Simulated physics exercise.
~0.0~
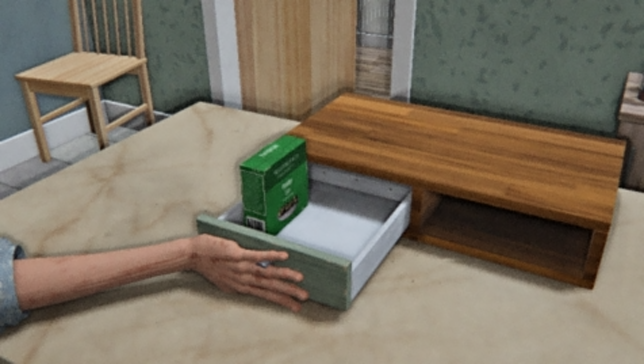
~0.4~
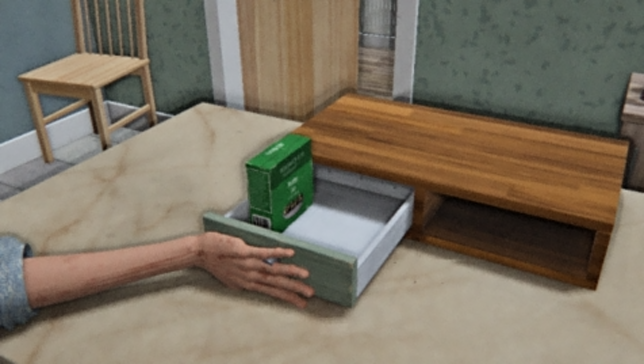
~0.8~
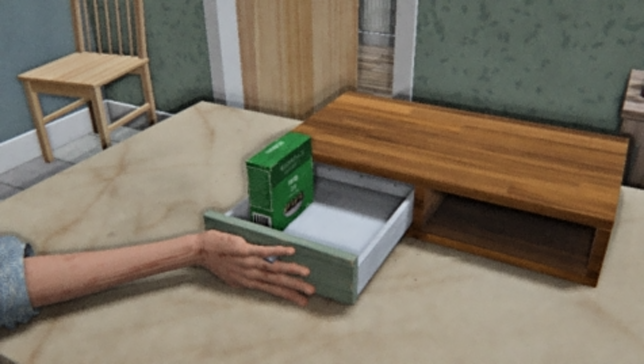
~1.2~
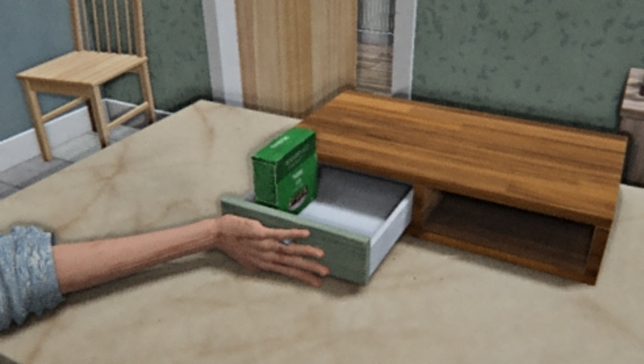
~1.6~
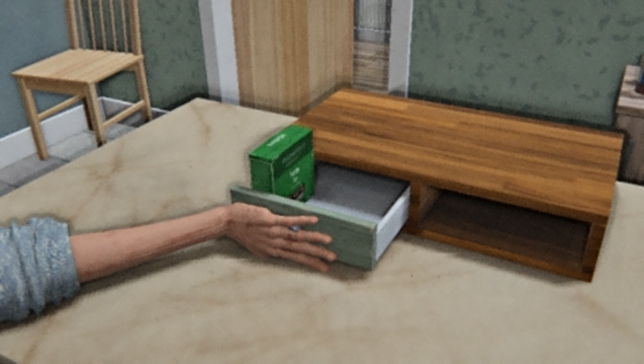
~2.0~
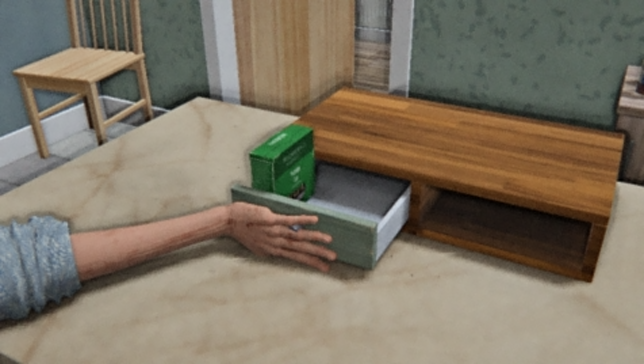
On a marble-look tabletop, a hand pushing a drawer holding an upright green box partway into a wooden chest, leaving it ajar.
